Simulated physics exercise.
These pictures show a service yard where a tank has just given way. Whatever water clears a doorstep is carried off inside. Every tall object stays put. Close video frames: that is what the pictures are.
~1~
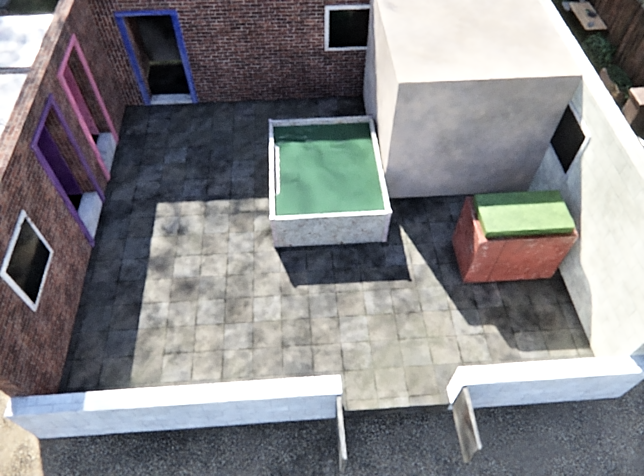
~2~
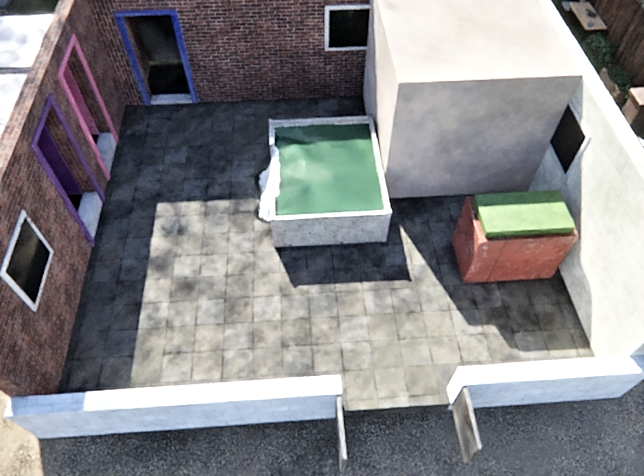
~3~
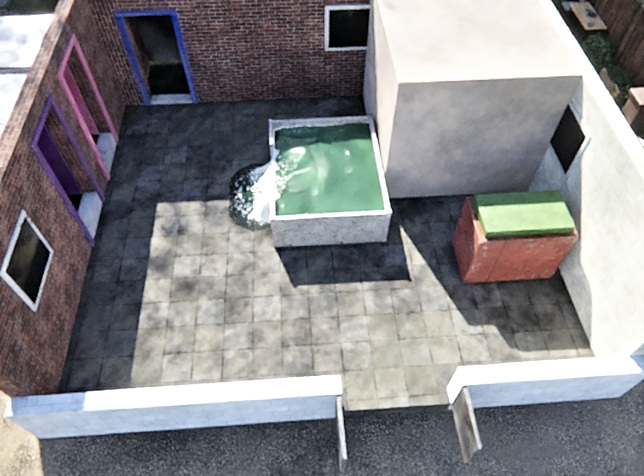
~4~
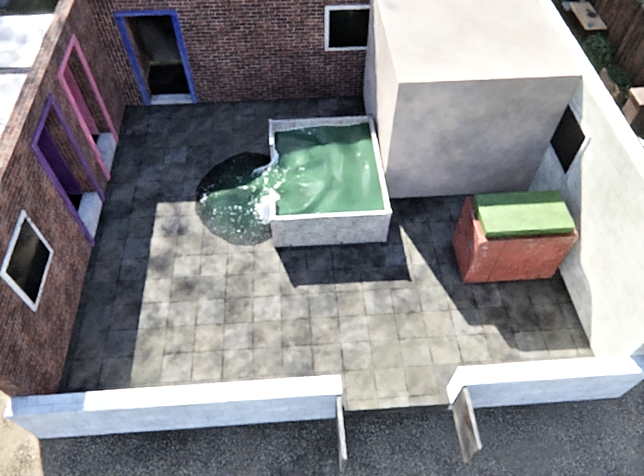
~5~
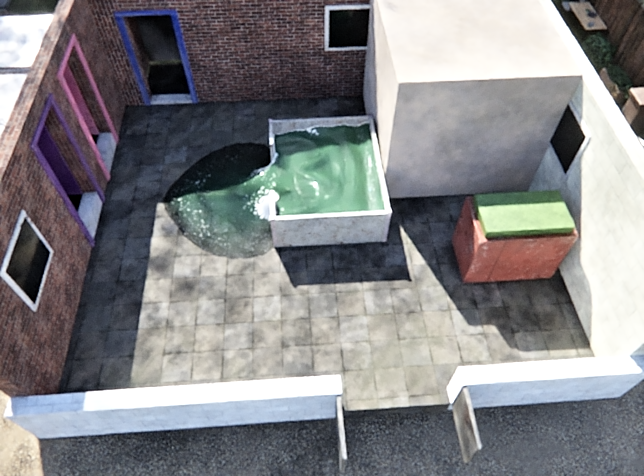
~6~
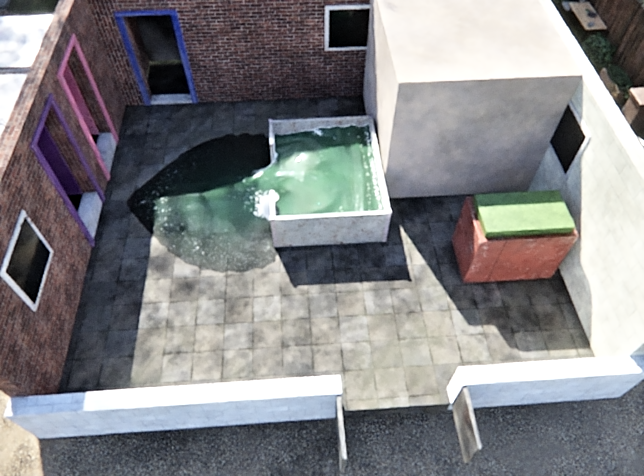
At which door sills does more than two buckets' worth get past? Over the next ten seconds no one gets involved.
In the end purple door: Never tops two buckets; pink door: Never tops two buckets; blue door: Tops two buckets.
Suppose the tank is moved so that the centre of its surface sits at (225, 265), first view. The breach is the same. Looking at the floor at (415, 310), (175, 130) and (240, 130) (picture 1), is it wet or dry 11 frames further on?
So, in the order given, I'd say unaffected, soaked through, unaffected.
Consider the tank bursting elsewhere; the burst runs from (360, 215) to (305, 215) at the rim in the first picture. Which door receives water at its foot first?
It's the one in purple.
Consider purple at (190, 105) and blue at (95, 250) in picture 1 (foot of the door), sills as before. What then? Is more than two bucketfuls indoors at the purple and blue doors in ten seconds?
Taking them in turn, the purple door remains below the mark and the blue door crosses the line.
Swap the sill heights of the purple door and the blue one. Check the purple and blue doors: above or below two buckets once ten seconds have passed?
Expect the purple door to be one that breaks the limit and the blue door one that stays in check.
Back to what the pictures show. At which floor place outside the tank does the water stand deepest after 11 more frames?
Roughly at (125, 112).
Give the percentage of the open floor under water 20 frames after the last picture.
My estimate is roughly 45 percent.
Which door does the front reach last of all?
I'd go with the blue one.
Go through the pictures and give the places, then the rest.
The first frame shows still water in the water tank at (325, 167).
In the second frame, the front is at (265, 172), out from the gap at (276, 187).
In the third frame, water pours out at (276, 188) and has run to (239, 221).
In the fourth frame, the front is at (202, 186), out from the gap at (276, 188).
In the fifth frame, water pours out at (276, 188) and has run to (169, 195).
In the sixth frame, the front is at (133, 199), out from the gap at (275, 187).
A moment on, water covers 30 % of the floor; the purple door wet at the sill, nothing in, the pink door wet at the sill, nothing in, the blue door not reached.
Next, water covers 40 % of the floor; the purple door wet at the sill, nothing in, the pink door wet at the sill, nothing in, the blue door wet at the sill, nothing in.
Then, water covers 45 % of the floor; the purple door wet at the sill, nothing in, the pink door wet at the sill, nothing in, the blue door over two buckets in.
Later, water covers 80 % of the floor; the purple door wet at the sill, nothing in, the pink door wet at the sill, nothing in, the blue door far over two buckets in.
In the end, water covers 95 % of the floor; the purple door wet at the sill, nothing in, the pink door wet at the sill, nothing in, the blue door far over two buckets in.
